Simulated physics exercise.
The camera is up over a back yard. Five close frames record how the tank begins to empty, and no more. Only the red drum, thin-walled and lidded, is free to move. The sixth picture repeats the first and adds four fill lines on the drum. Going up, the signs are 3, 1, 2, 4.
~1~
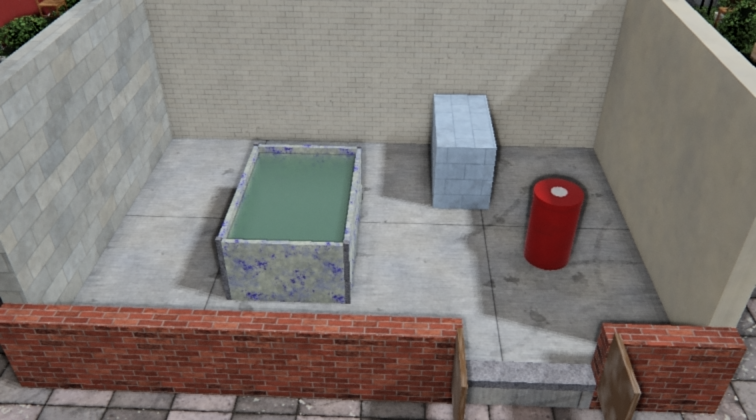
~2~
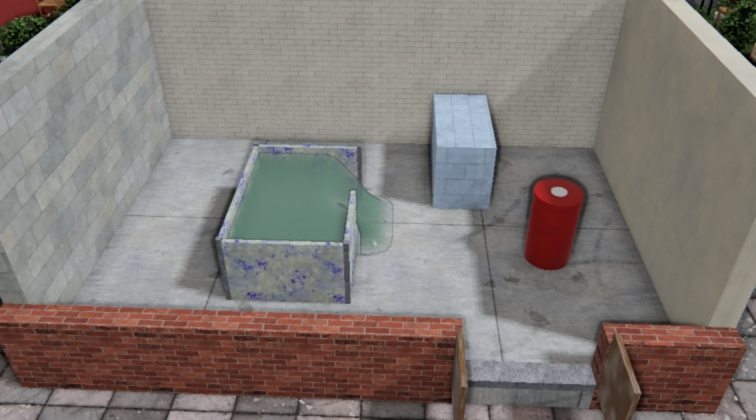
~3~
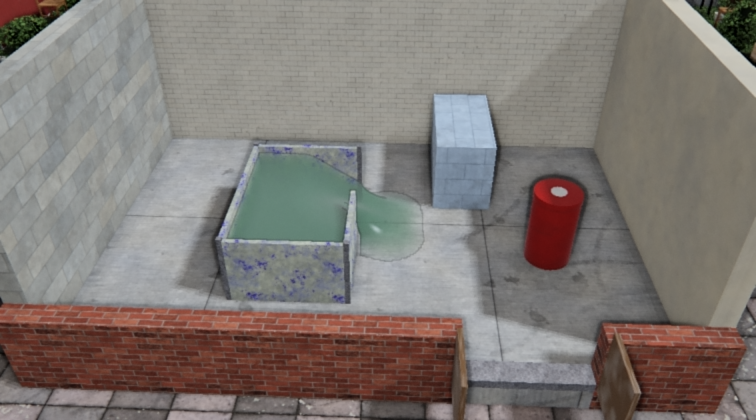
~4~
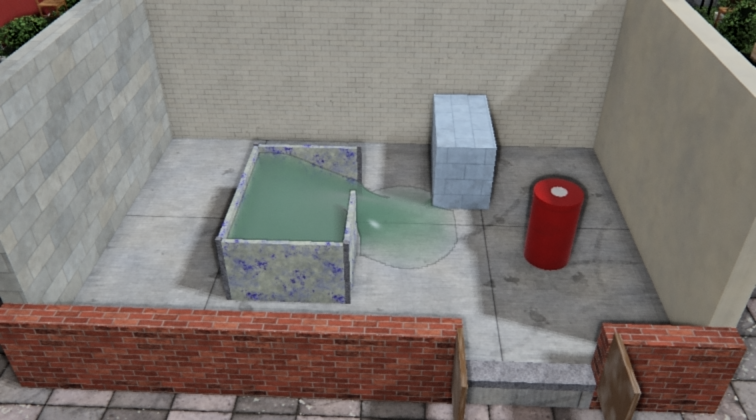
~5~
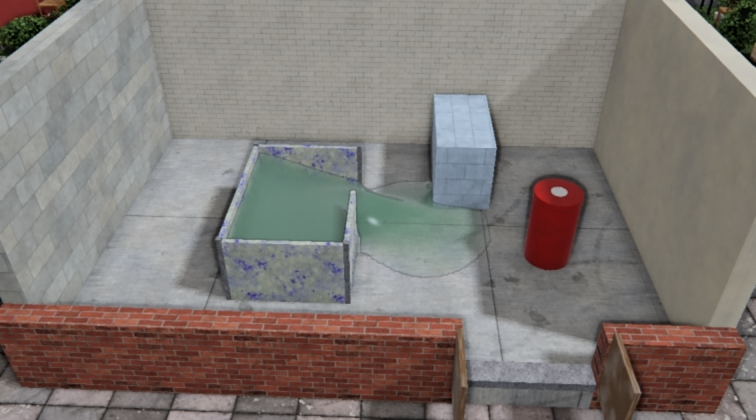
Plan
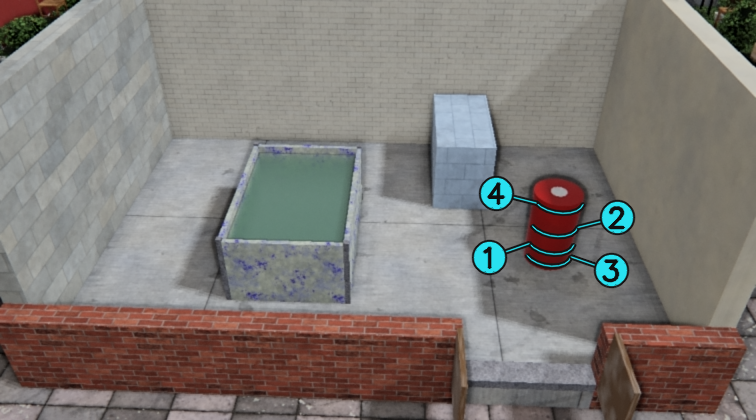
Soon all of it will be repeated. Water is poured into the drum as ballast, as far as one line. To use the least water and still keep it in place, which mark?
Mark 2 just does it.
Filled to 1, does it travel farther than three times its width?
No, it does not.
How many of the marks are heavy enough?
Two.
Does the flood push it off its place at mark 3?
Yes, it does.
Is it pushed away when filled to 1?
Yes.
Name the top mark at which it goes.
Here it is mark 1.
On the marked copy, 1 at (554, 254); 2 at (557, 236); 3 at (551, 266); 4 at (562, 213); from the bottom up 3, 1, 2, 4.
With 1, it is pushed about its own width away.
With 2, it does not move.
With 3, it is pushed about 4 times its own width away.
With 4, it does not move.
